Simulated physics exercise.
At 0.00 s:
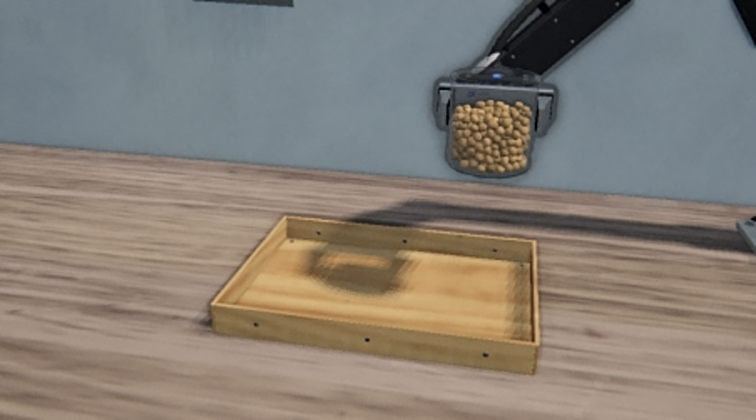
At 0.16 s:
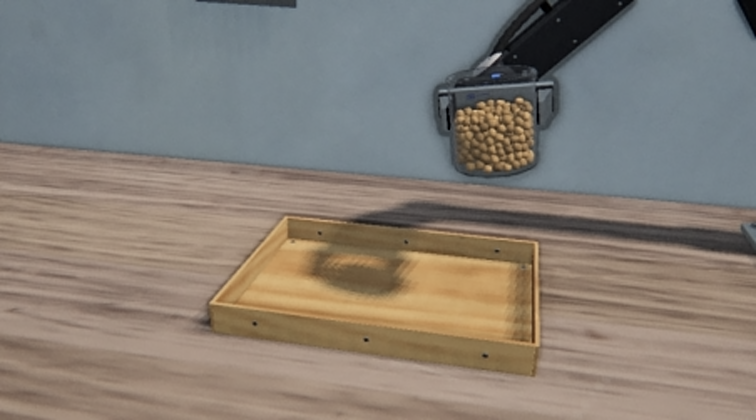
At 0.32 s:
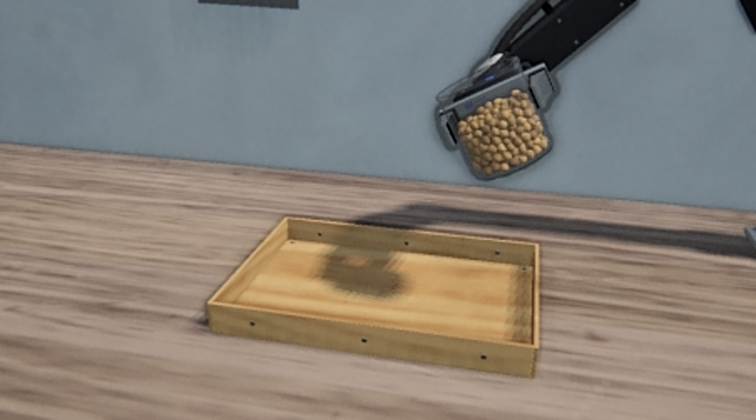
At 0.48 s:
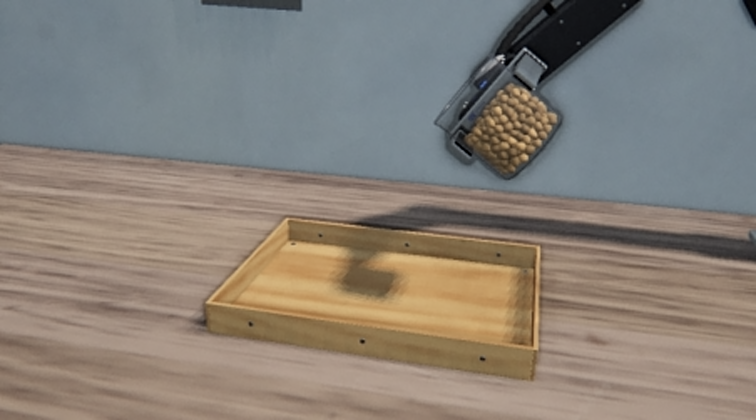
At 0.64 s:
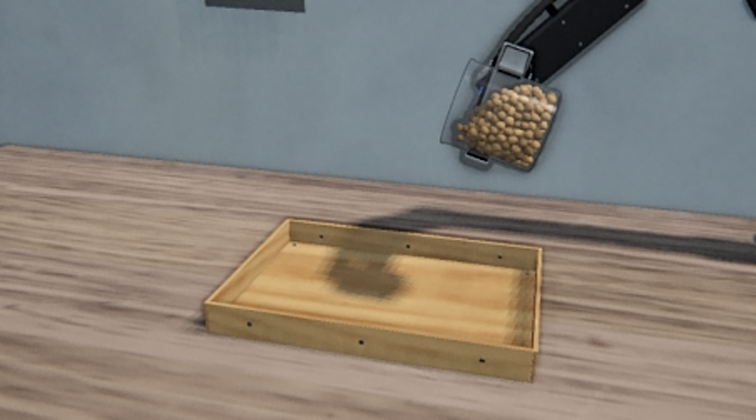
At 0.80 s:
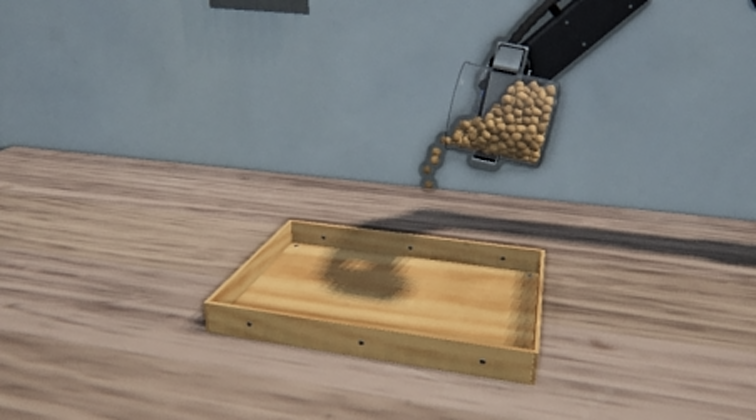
A robot arm held a clear cup of dried chickpeas above a shallow wooden tray, then tilted it steadily toward the left until a few chickpeas spilled over the rim in a thin trickle.
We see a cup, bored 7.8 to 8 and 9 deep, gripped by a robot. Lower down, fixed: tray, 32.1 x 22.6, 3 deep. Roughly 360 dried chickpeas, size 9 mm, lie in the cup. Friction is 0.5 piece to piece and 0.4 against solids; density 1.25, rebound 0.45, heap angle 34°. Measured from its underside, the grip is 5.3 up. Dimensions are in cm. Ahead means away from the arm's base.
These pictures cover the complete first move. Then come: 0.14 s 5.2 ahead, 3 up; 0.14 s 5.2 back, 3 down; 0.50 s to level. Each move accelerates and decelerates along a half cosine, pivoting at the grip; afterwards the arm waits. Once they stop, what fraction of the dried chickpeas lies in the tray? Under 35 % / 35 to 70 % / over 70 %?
Over 70 %.
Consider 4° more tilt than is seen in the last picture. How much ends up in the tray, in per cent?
About 85 %.
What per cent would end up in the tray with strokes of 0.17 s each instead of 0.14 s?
Roughly 55 in a hundred.
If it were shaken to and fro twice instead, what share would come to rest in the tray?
It would come to about 95 %.
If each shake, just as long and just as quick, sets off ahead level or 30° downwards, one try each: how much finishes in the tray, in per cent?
Result: Approx. 60 % and 35 %, one try each.
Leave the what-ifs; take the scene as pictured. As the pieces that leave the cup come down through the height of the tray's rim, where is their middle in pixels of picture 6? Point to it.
Check roughly (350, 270) in the last picture.
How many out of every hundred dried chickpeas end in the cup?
20 %.
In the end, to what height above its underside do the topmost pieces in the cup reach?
The top sits some 3.5 cm up.
After 1.11 s, tilted 81° forward, highest piece 21 above the table; 76 in the cup, 7 in the tray, 281 in flight or on a rim.
After 1.42 s, tilted 18° forward, highest piece 23 above the table; 293 in the tray, 70 in the cup, 1 on the table or floor.
After 1.78 s, level, highest piece 20 above the table; 293 in the tray, 70 in the cup, 1 on the table or floor.
After 2.83 s, level, highest piece 20 above the table; 293 in the tray, 70 in the cup, 1 on the table or floor.
In the end, 293 in the tray, 70 in the cup, 1 on the table or floor. That is 80 % in the tray.
